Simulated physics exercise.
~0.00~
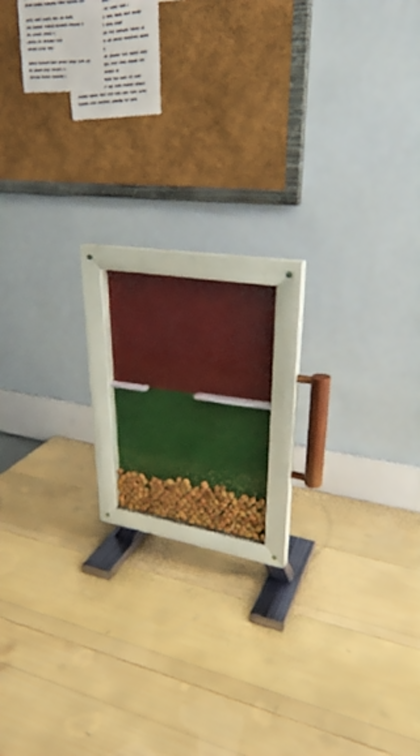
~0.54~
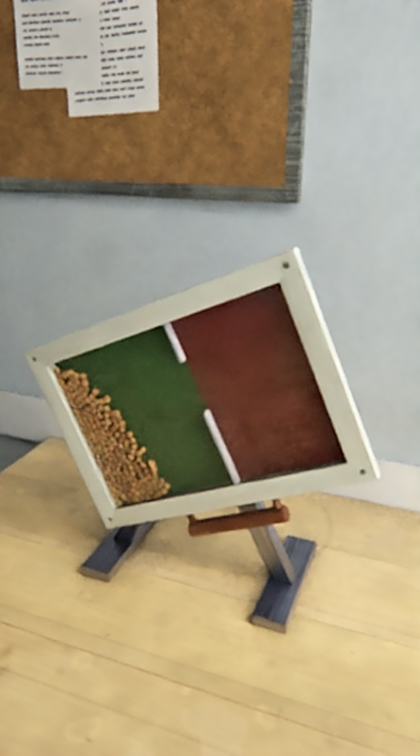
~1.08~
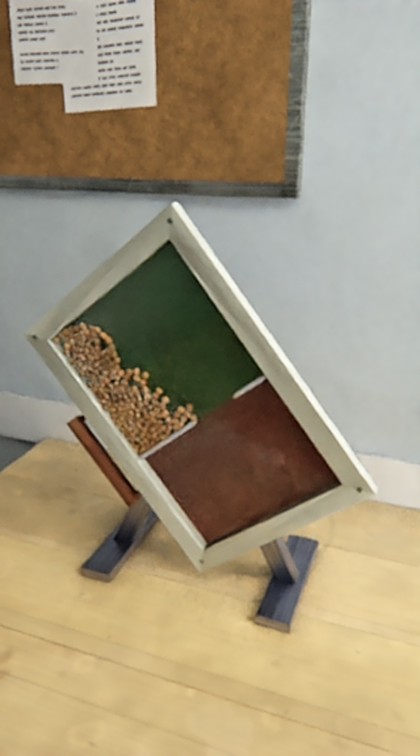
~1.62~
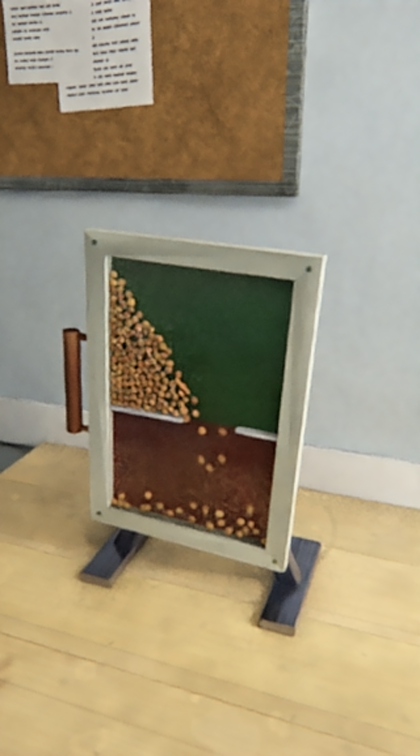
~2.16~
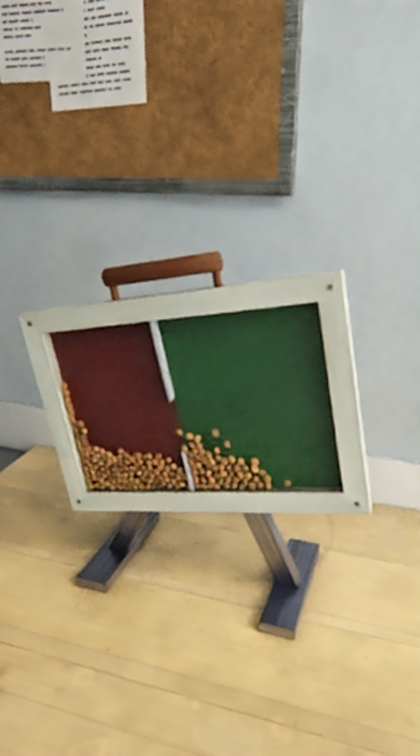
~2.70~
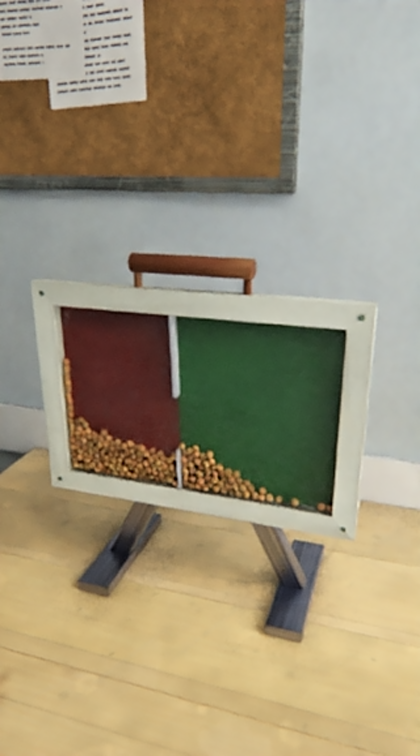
Framed two-chamber box turning clockwise on its stand, wooden beads spilling from green into red, finally lying across both, mostly in red.
